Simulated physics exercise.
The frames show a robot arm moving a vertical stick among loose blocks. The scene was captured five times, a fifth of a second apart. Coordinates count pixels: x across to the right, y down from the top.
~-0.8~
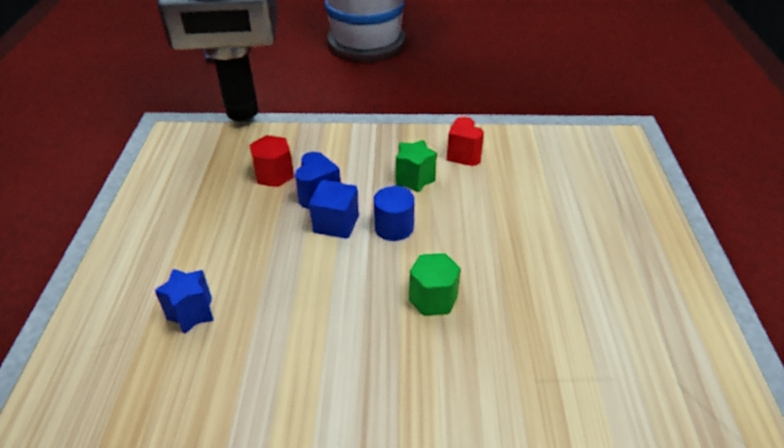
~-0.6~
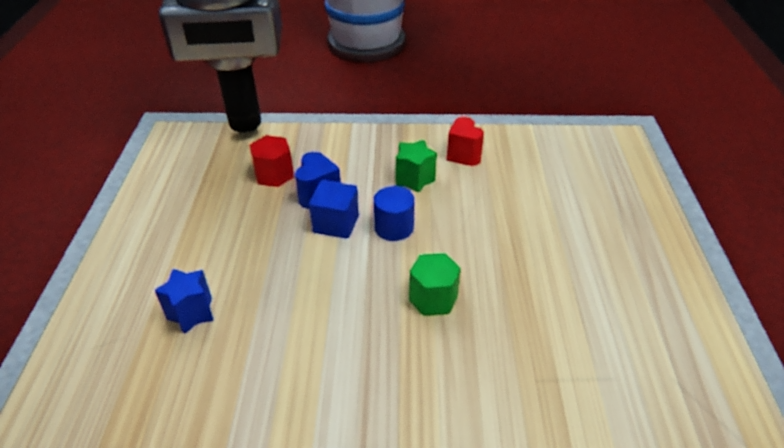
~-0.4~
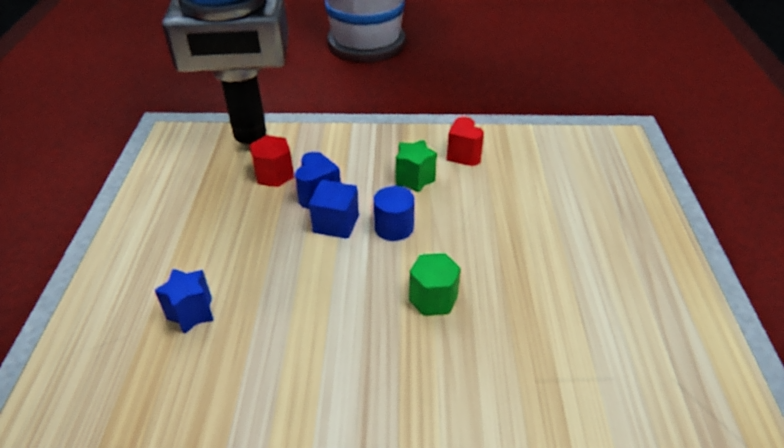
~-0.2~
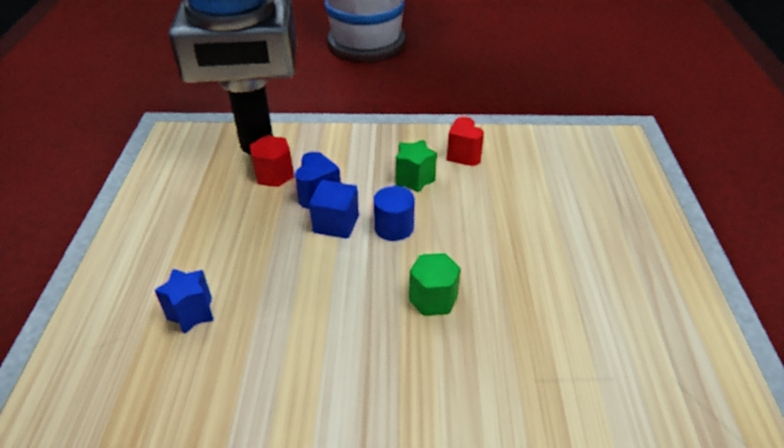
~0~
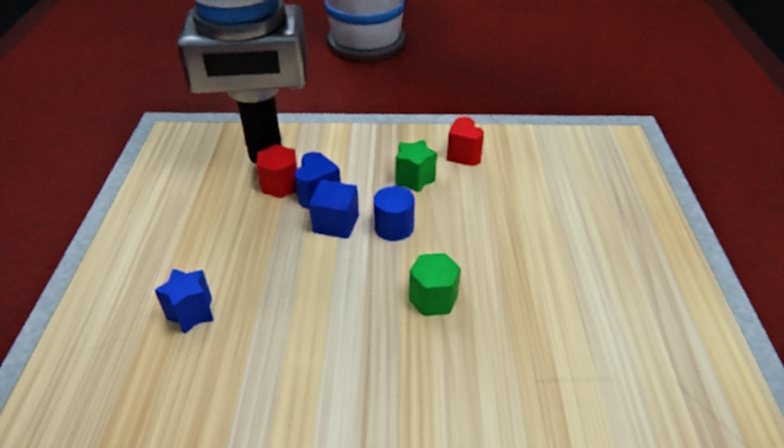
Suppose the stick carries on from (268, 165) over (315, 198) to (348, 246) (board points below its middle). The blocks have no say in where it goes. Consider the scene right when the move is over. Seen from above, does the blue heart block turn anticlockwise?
I believe so.
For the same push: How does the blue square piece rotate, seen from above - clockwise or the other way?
Seen from above, clockwise.
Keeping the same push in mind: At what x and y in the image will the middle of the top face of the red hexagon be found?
It sits at (290, 203).
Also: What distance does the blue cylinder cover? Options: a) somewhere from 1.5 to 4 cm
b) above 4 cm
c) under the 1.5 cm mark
That would be a.
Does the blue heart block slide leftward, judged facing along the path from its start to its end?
It seems so.
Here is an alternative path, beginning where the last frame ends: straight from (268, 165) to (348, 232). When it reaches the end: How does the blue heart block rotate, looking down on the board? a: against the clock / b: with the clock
I choose a.
The first path, step by step. One third of the way, stick (300, 177); red hexagon (290, 182), turned 35° clockwise; blue heart block (331, 173), turned 40° anticlockwise; blue square piece (345, 201), turned 30° clockwise.
Two thirds of the way, stick (327, 204); red hexagon (291, 201), turned 90° clockwise; blue heart block (369, 189), turned 85° anticlockwise; blue square piece (360, 217), turned 80° clockwise; blue cylinder (411, 201).
At the end, stick (347, 237); red hexagon (290, 203), turned 95° clockwise; blue heart block (381, 198), turned 145° anticlockwise; blue square piece (377, 237), turned 105° clockwise; blue cylinder (426, 200).
